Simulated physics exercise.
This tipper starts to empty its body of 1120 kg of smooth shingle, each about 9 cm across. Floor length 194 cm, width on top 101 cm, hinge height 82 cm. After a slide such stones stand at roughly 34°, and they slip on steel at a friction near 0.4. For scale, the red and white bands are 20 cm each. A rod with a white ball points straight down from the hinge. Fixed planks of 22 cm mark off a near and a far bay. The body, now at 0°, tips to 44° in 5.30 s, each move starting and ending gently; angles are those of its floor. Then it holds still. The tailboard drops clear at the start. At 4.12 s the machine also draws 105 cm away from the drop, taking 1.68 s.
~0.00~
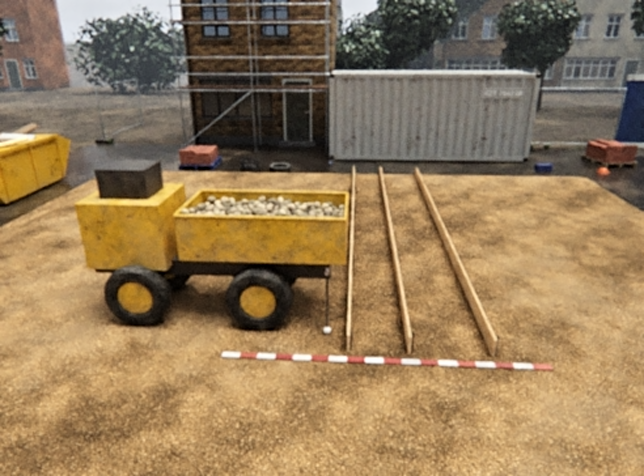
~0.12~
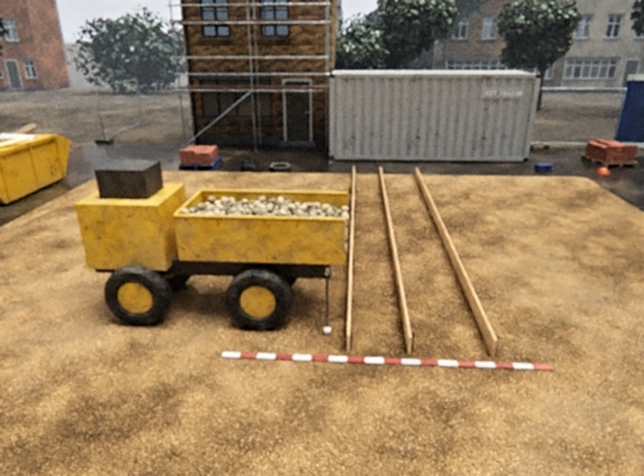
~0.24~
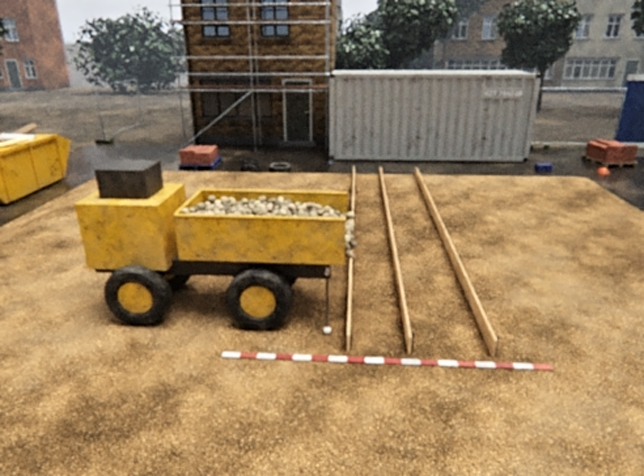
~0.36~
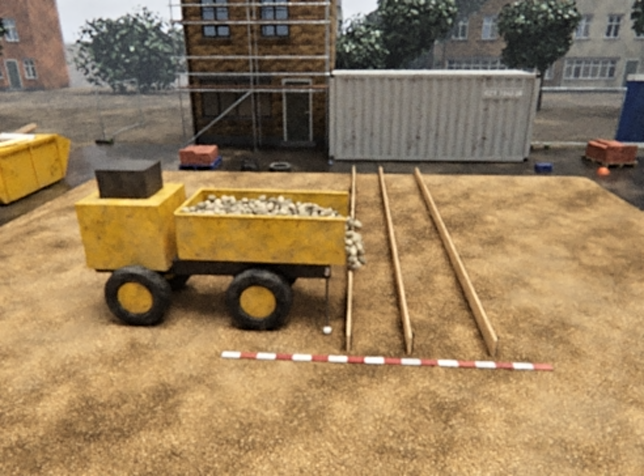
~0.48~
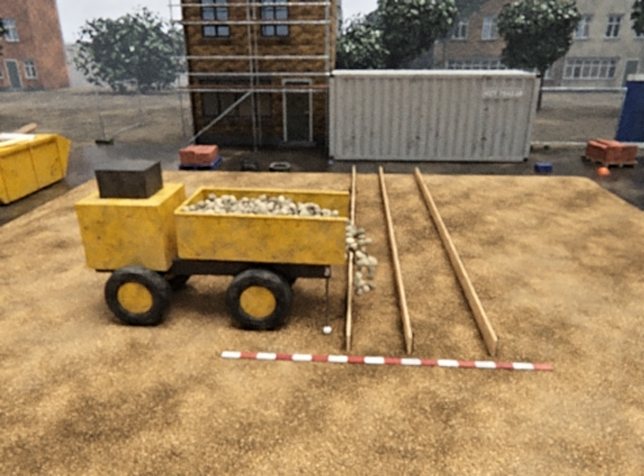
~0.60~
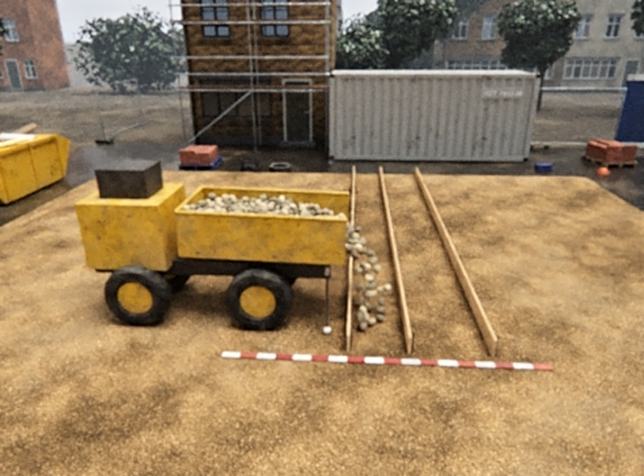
In this clip, a yellow tipper loaded with pale stones stands still on sandy ground while stones spill from the right end of its barely tilting body, dropping past the nearest wooden board and collecting on the ground beside it.
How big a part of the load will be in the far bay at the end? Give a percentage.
About 35 per cent.
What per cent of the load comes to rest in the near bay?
About 60 per cent.
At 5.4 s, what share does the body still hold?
About 0 per cent.
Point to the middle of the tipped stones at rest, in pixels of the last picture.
Their middle is at about (390, 302).
After 4.0 s the floor is at 37°; 9 % in the body, 2 % short of the bays, 67 % in the near bay, 23 % in the far bay; the foremost stones are at (468, 306).
After 5.4 s the floor is at 44°; 0 % in the body, 5 % short of the bays, 58 % in the near bay, 37 % in the far bay; the foremost stones are at (465, 288).
After 6.2 s the floor is at 44°; 0 % in the body, 5 % short of the bays, 58 % in the near bay, 37 % in the far bay; the foremost stones are at (465, 288).
After 9.2 s the floor is at 44°; 0 % in the body, 5 % short of the bays, 58 % in the near bay, 37 % in the far bay; the foremost stones are at (465, 288).
